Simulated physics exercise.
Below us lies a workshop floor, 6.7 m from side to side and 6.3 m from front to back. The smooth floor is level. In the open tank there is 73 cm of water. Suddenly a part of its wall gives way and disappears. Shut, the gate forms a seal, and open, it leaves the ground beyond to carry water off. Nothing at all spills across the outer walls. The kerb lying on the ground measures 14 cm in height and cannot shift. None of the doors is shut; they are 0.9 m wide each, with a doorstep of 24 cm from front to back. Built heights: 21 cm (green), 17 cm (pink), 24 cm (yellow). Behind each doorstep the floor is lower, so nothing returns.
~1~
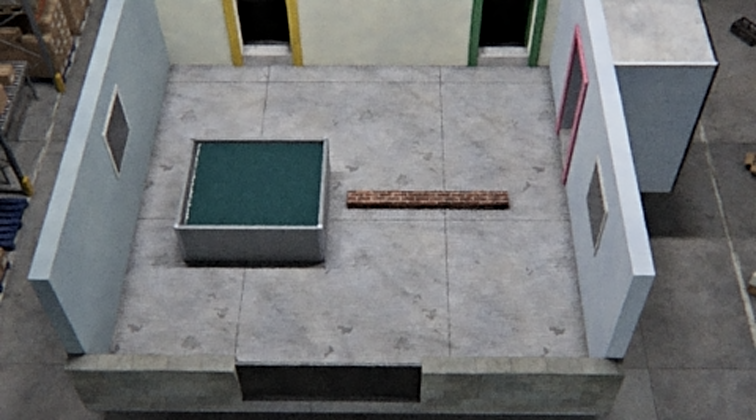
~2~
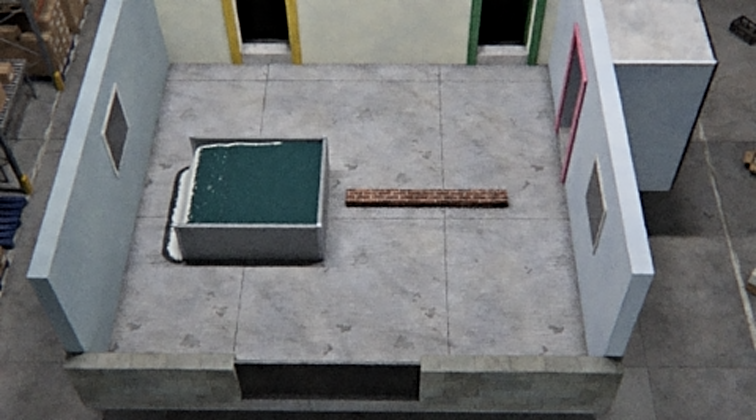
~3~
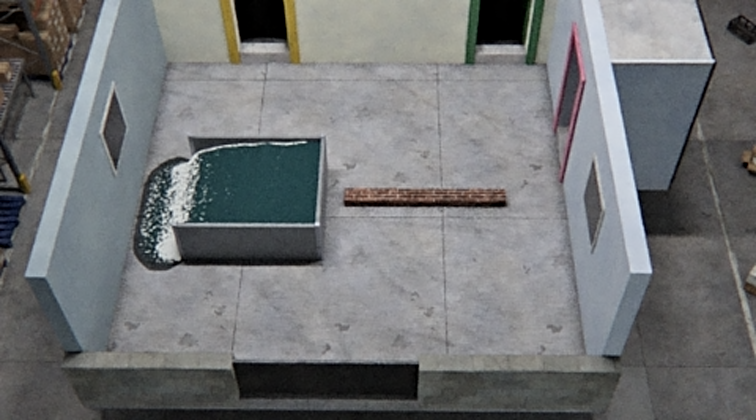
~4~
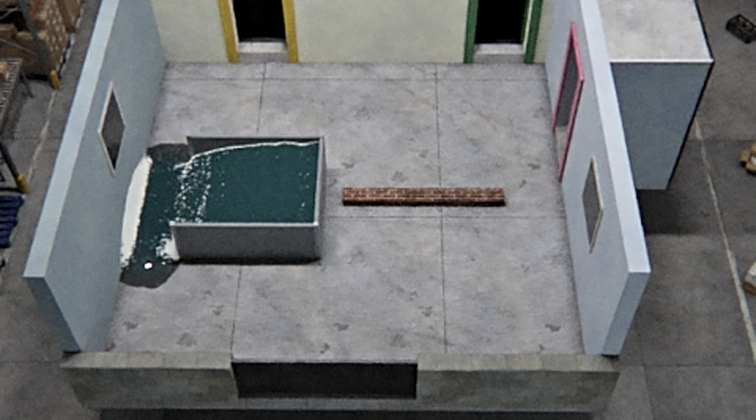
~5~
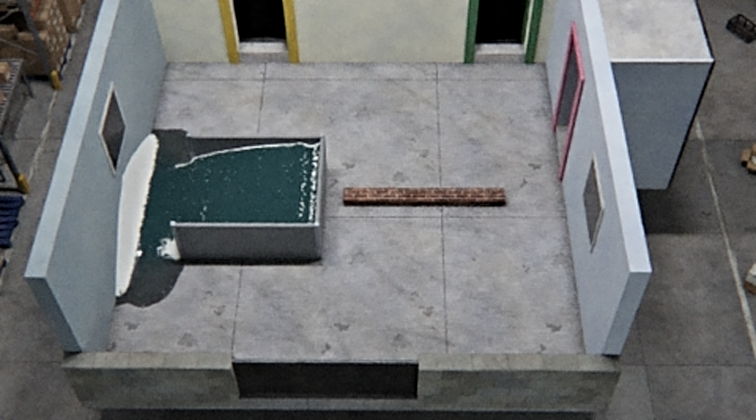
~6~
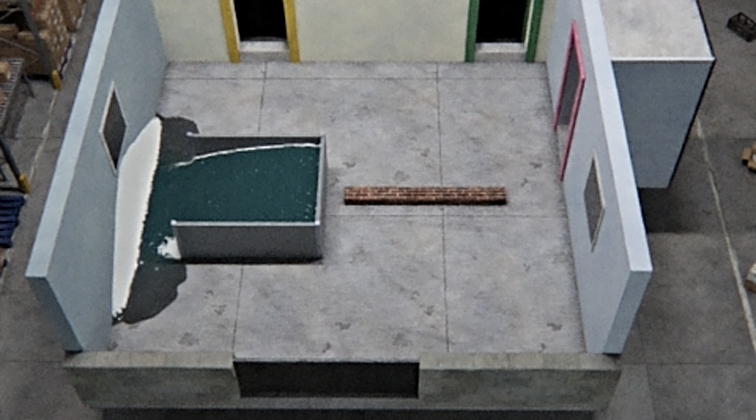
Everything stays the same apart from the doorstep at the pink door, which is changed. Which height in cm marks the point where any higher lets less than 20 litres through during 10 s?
That point lies near 8 cm.
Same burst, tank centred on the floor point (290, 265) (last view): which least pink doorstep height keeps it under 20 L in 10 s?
It should be around 9.0 cm high.
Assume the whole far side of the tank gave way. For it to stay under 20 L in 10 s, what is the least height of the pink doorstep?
Then the minimum is about 9.5 cm.
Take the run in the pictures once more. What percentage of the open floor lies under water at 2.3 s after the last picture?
Some 40 in a hundred.
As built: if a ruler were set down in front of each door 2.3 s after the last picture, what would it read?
Depth at green 0 cm, at pink 0 cm, at yellow 18 cm.
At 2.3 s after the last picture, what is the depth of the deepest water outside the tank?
Close to 30 centimetres.
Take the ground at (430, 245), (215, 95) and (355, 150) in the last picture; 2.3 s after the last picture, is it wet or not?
Okay, in order that's stayed dry, got wet and finally stayed dry.
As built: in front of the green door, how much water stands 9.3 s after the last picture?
You'd measure close to 10.0 cm there.
Then, 0.7 s after the last picture water covers 20 % of the floor, deepest (52 cm) near (147, 214); it has not reached the pink door.
Then, 2.3 s after the last picture water covers 40 % of the floor, deepest (30 cm) near (103, 369); it has not reached the pink door.
Then, 9.3 s after the last picture water covers 95 % of the floor, deepest (12 cm) near (433, 68); 7 cm at the pink door, 0 litres in over its 17 cm doorstep.
At the pink door as built, the water peaked near 13 cm, 6.3 s after the last picture.
Run again over the same 10 s with other heights there, 39 litres in over 6.5 cm, 7 litres over 10 cm. The limit of 20 litres is kept from about 8 cm up.
